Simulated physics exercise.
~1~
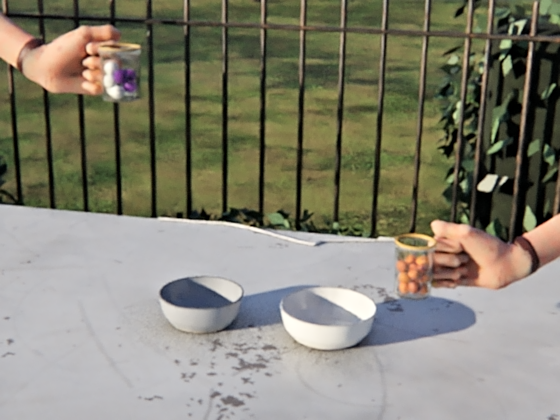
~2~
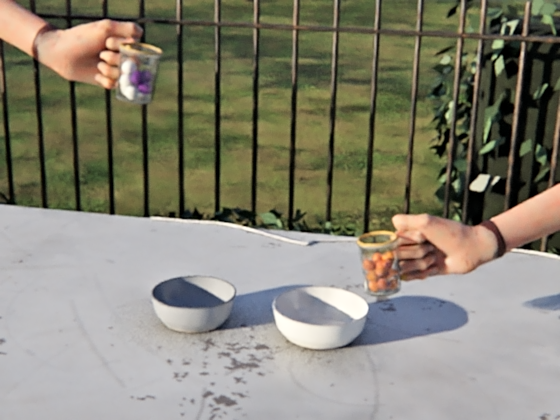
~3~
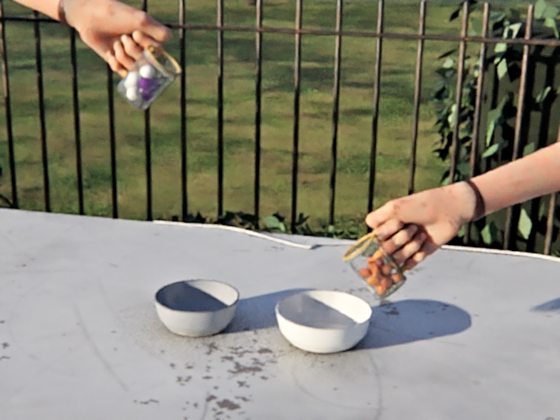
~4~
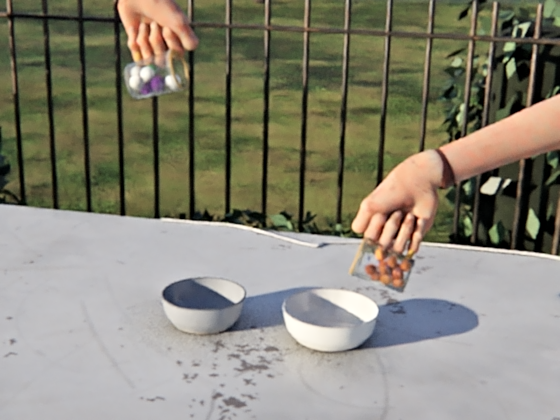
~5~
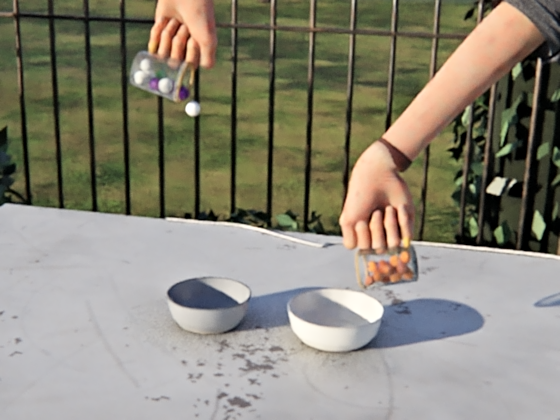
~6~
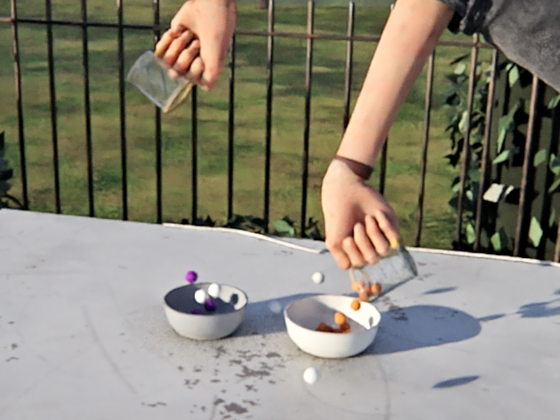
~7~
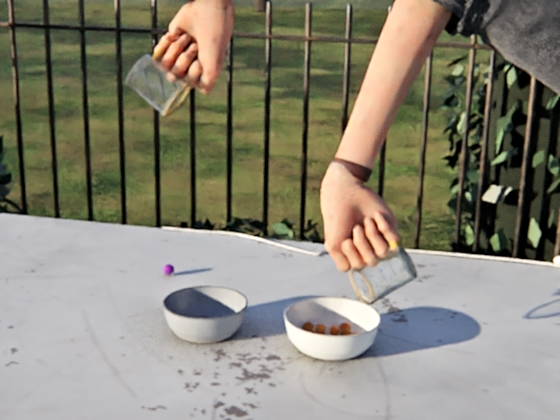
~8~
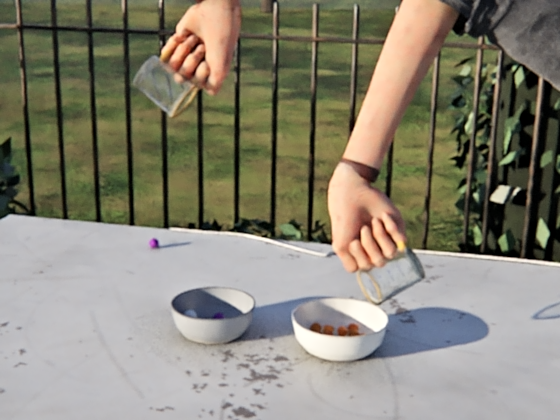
On an outdoor table by a metal fence, two hands tipped glass cups over two bowls, the left from high up and the right from low down. White and purple balls scattered around the left bowl, while the orange ones settled in the right.
